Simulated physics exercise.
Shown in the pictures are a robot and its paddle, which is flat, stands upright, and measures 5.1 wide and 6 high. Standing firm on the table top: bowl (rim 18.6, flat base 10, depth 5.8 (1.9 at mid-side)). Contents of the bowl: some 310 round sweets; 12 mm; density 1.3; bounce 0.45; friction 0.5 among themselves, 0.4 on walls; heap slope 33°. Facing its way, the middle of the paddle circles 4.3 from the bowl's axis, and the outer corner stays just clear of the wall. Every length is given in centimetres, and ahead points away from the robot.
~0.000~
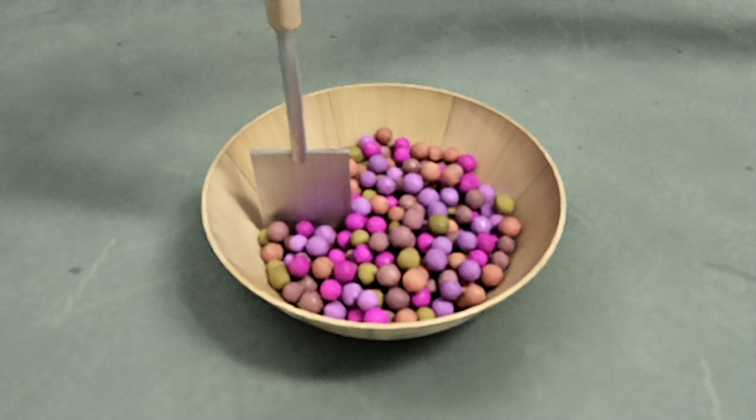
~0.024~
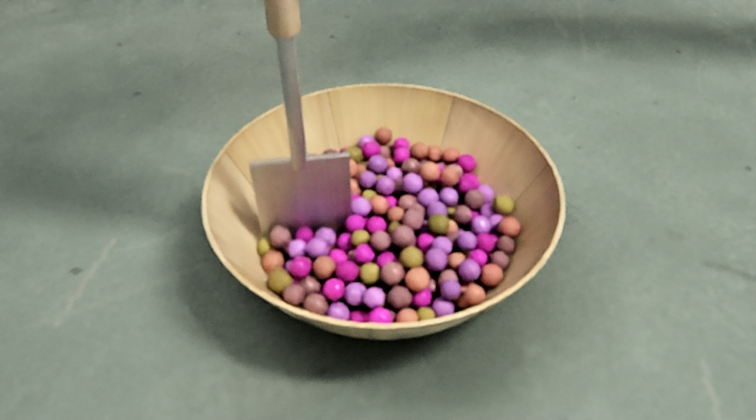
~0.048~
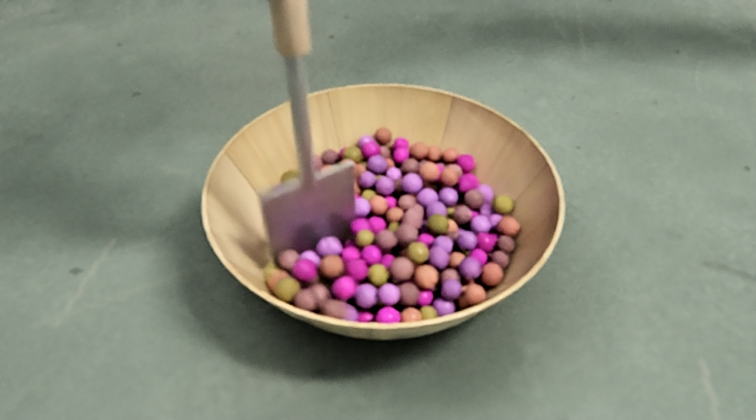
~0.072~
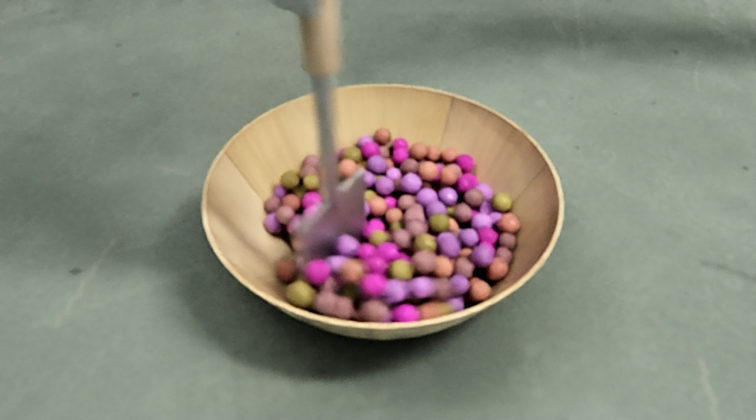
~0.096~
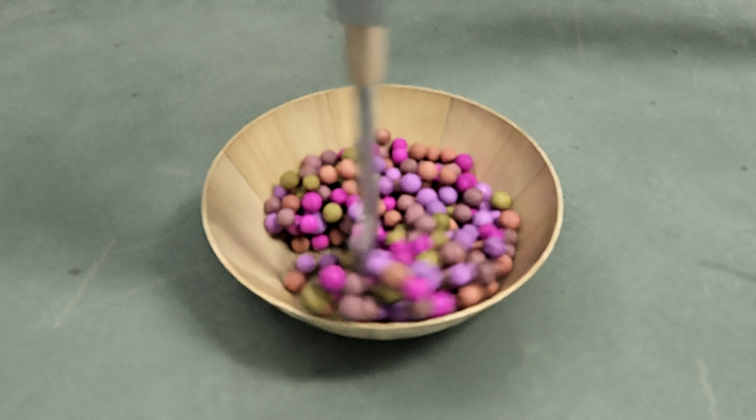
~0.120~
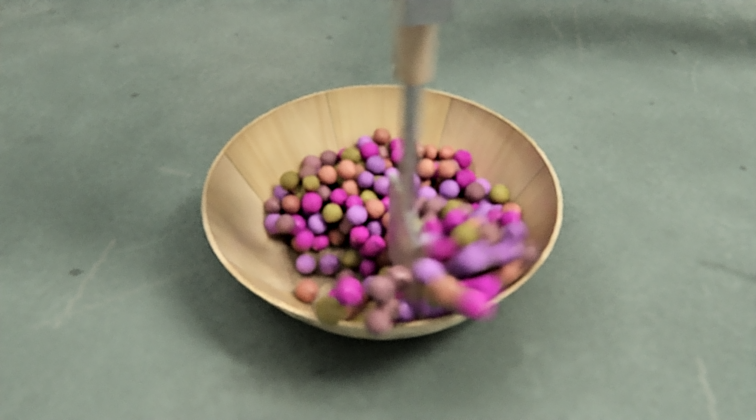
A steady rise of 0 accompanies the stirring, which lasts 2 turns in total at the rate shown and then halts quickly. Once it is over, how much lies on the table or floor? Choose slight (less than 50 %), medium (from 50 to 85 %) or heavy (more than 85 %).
The share is medium.
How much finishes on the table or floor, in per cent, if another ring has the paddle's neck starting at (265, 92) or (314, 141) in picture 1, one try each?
Close to 15 per cent for the first and close to 55 per cent for the second.
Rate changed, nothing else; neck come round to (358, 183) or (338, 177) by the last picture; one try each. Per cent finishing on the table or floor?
Near 50 in a hundred for the first and near 40 in a hundred for the second.
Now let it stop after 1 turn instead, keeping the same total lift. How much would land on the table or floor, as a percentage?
It would be around 45 per cent.
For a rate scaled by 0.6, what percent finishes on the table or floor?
That gives some 40 percent.
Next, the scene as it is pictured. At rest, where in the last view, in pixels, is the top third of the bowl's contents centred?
Estimated centre: (376, 256).
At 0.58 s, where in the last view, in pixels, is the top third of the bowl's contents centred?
Close to pixel (469, 161).
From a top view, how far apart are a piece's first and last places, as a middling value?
Some 27 centimetres or so.
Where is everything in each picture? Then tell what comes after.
The first frame shows the paddle neck at (297, 127), 0° round; upper third of the load around (397, 226), from x 265 to 510, top at y 135; 306 in the bowl.
The second frame shows the paddle neck at (297, 134), 8° round; upper third of the load around (396, 227), from x 265 to 510, top at y 135.
The third frame shows the paddle neck at (305, 154), 29° round; upper third of the load around (384, 241), from x 275 to 510, top at y 135.
The fourth frame shows the paddle neck at (329, 173), 54° round; upper third of the load around (400, 252), from x 275 to 510, top at y 135.
The fifth frame shows the paddle neck at (367, 184), 79° round; upper third of the load around (420, 260), from x 275 to 510, top at y 135.
The sixth frame shows the paddle neck at (408, 183), 104° round; upper third of the load around (450, 247), from x 275 to 525, top at y 135; 301 in the bowl, 5 in flight or on the tool.
After 0.35 s, 342° round, highest piece 12 above the table; 186 in the bowl, 53 on the table or floor, 67 in flight or on the tool.
After 0.58 s, 220° round, highest piece 9 above the table; 146 on the table or floor, 131 in the bowl, 29 in flight or on the tool.
After 0.89 s, 0° round, highest piece 5 above the table; 187 on the table or floor, 119 in the bowl.
After 1.59 s, 0° round, highest piece 4 above the table; 187 on the table or floor, 119 in the bowl.
In the end, 187 on the table or floor, 119 in the bowl. That is 61 % on the table or floor.
